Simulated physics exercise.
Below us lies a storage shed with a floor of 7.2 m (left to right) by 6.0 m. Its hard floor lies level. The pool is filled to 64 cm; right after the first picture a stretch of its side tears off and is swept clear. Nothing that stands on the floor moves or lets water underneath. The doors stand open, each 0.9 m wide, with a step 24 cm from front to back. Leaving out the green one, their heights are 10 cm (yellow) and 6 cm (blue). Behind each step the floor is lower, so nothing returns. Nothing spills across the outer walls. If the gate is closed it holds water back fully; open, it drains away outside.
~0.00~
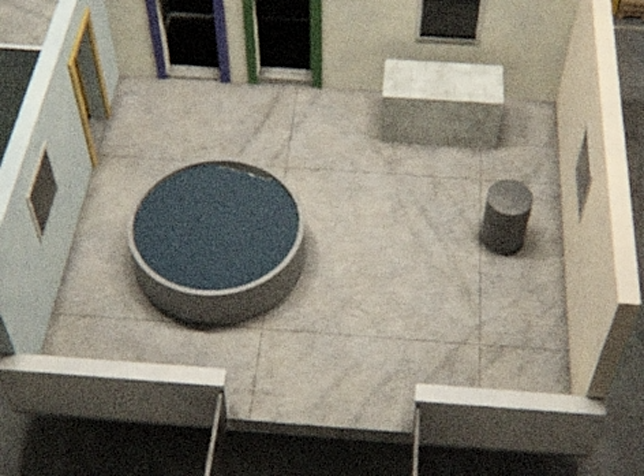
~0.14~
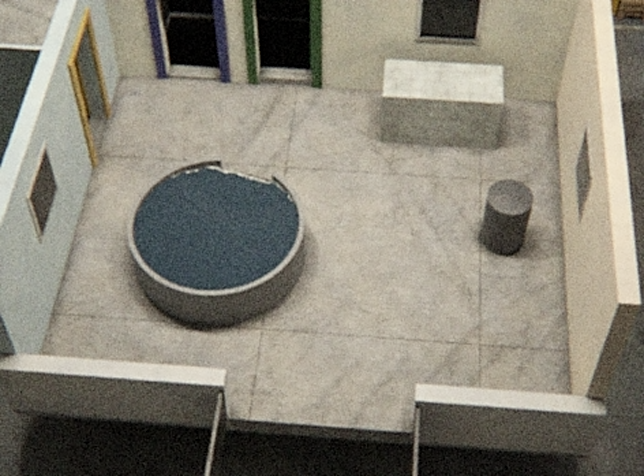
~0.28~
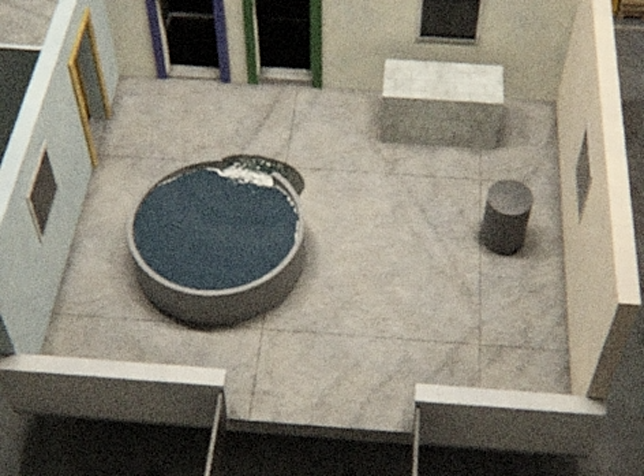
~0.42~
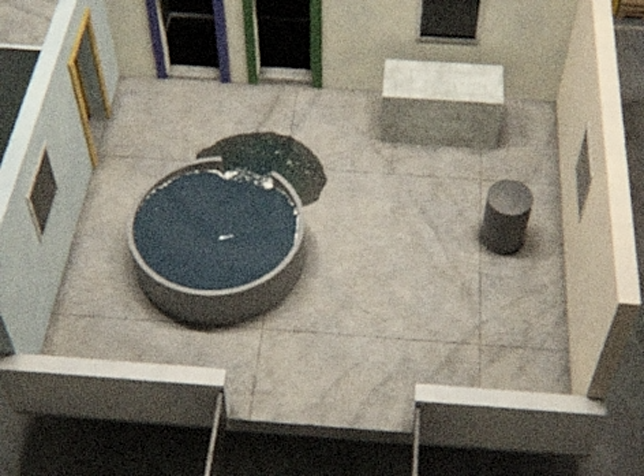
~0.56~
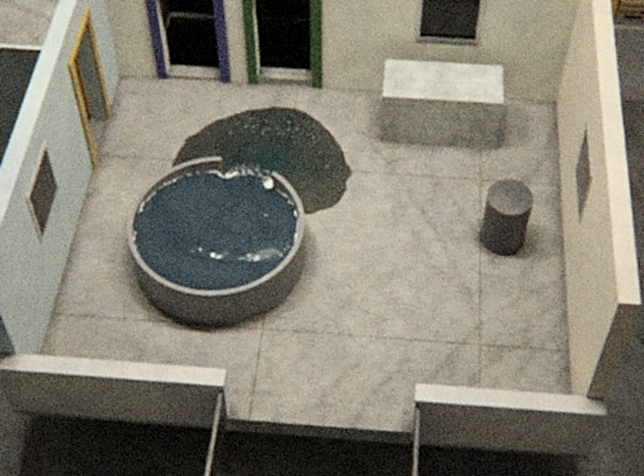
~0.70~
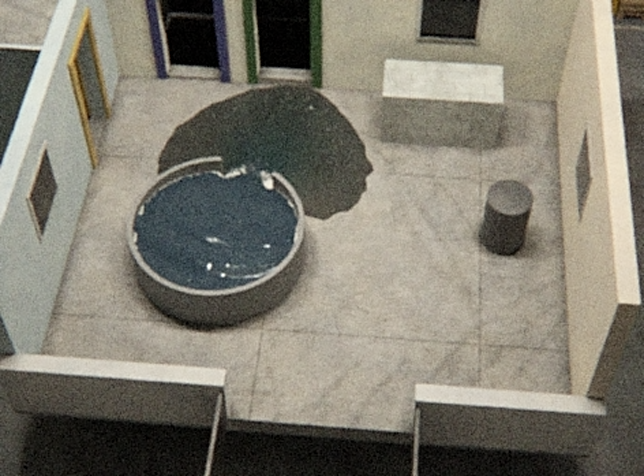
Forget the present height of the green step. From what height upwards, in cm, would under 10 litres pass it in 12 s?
It would have to be roughly 26 cm high.
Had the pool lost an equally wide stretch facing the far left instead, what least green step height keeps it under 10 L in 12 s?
About 6.0 cm.
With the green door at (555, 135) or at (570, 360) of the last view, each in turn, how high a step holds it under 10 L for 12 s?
About 14.0 and 5.5 cm.
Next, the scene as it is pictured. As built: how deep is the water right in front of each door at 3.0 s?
In cm: Yellow 5, green 24, blue 13.
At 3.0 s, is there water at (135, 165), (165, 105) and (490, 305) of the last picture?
In that order: Dry, under water, still dry.
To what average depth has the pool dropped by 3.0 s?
Some 36 cm.
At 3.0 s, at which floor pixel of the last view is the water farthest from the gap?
Around (547, 102).
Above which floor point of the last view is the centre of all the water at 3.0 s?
At about (259, 196).
After 1.4 s water covers 25 % of the floor, deepest (32 cm) near (265, 195); 28 cm at the green door, 21 litres in over its 14 cm step.
After 3.0 s water covers 30 % of the floor, deepest (30 cm) near (547, 102); 24 cm at the green door, 123 litres in over its 14 cm step.
After 12.0 s water covers 100 % of the floor, deepest (10 cm) near (120, 77); 9 cm at the green door, 177 litres in over its 14 cm step.
At the green door as built, the water arrived by 0.8 s and peaked near 29 cm at 2.0 s.
With a step of 23.5 cm, 21 litres would have come in within the 12 s; with 31.5 cm, 0 litres. So under 10 litres takes about 26 cm.
